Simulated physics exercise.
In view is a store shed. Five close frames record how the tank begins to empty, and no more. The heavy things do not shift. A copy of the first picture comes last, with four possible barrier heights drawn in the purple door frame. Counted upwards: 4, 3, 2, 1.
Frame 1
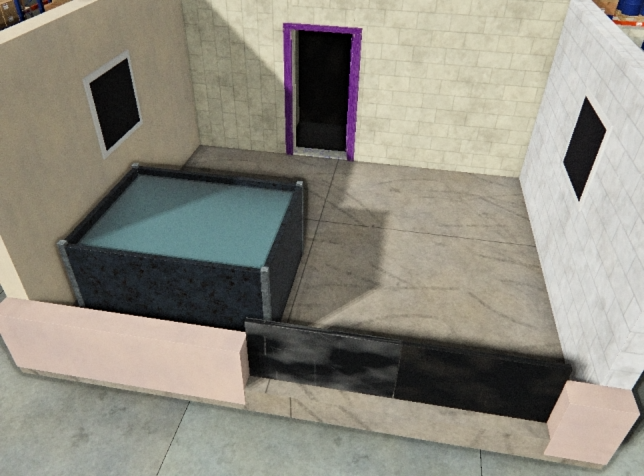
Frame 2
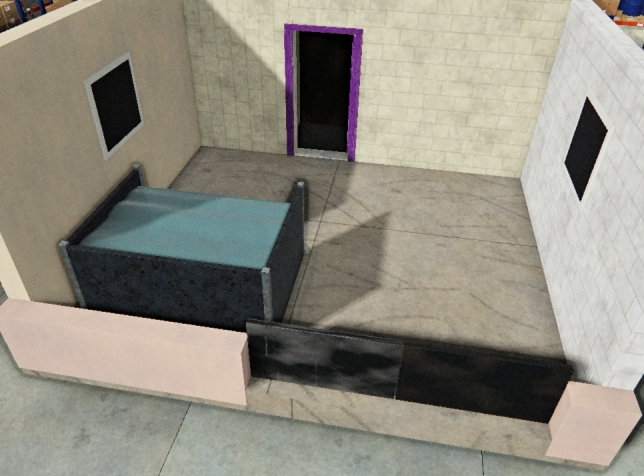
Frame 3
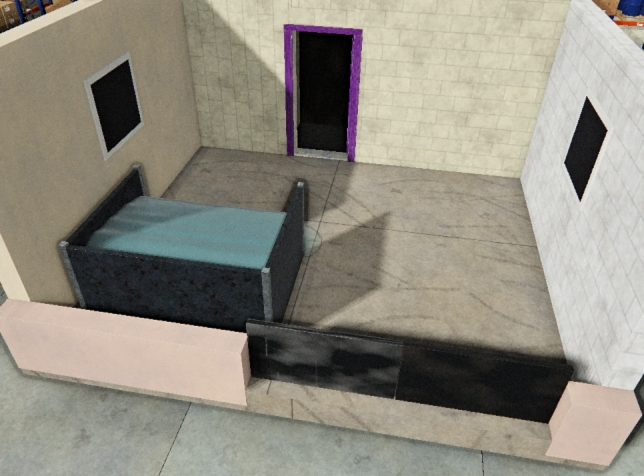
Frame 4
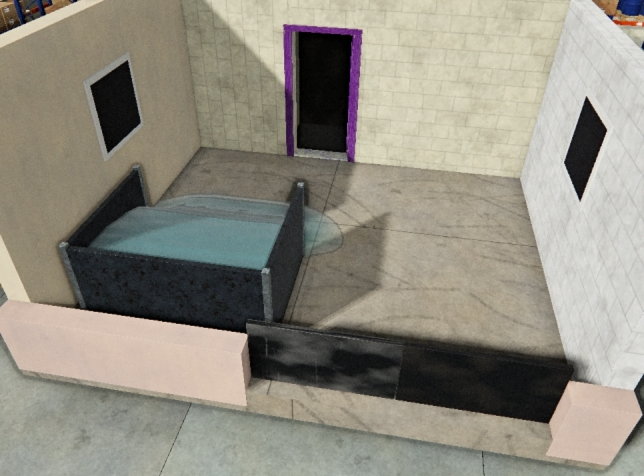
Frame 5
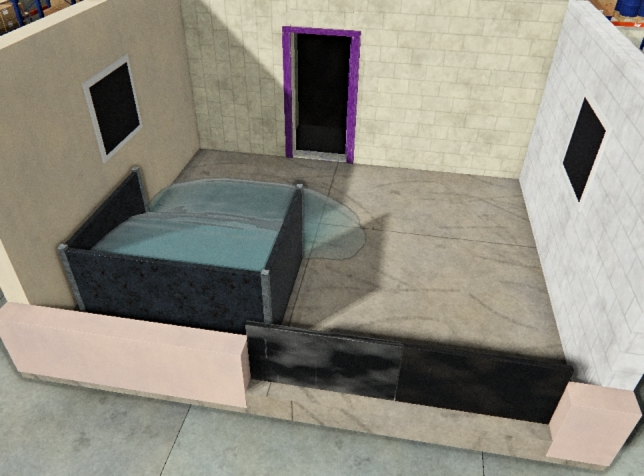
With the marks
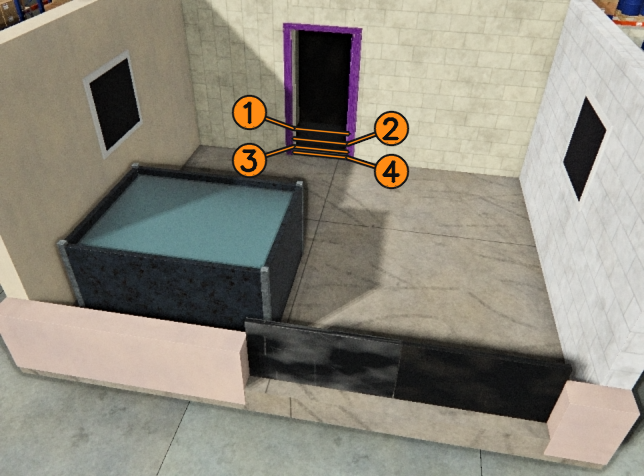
A small walled enclosure with a concrete floor, open at the top, is seen from above and in front by a still camera. A dark tank of blue-green water sits at the left, with a purple-framed doorway at the back, dark windows in the side walls and a low black gate between pink walls in front. The tank's rear side drops away, and the water slumps backward, then spreads rightward across the floor in a thin, rounded sheet.
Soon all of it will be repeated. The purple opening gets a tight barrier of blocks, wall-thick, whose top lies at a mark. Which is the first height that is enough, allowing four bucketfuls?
I would pick line 1.
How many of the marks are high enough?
One of them.
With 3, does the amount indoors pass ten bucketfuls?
Yes, clearly.
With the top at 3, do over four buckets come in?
Yes.
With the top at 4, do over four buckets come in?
Yes, that goes wrong.
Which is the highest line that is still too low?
Here it is line 2.
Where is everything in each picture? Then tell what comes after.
Water in the tank at rest, its middle at (193, 218); foot of the purple doorway at (320, 157); shut gate at (400, 352).
Water covers 3 % of the ground, its front hidden from here.
Water covers 7 % of the ground, its front hidden from here.
Water covers 13 % of the ground and shows as far out as (333, 227).
Water covers 21 % of the ground and shows as far out as (349, 213).
On the marked copy, 1 at (320, 131); 2 at (320, 141); 3 at (320, 149); 4 at (320, 155); from the bottom up 4, 3, 2, 1.
With 1, a bucket or two gets in.
With 2, about 13 bucketfuls get in.
With 3, dozens of bucketfuls pour in.
With 4, dozens of bucketfuls pour in.
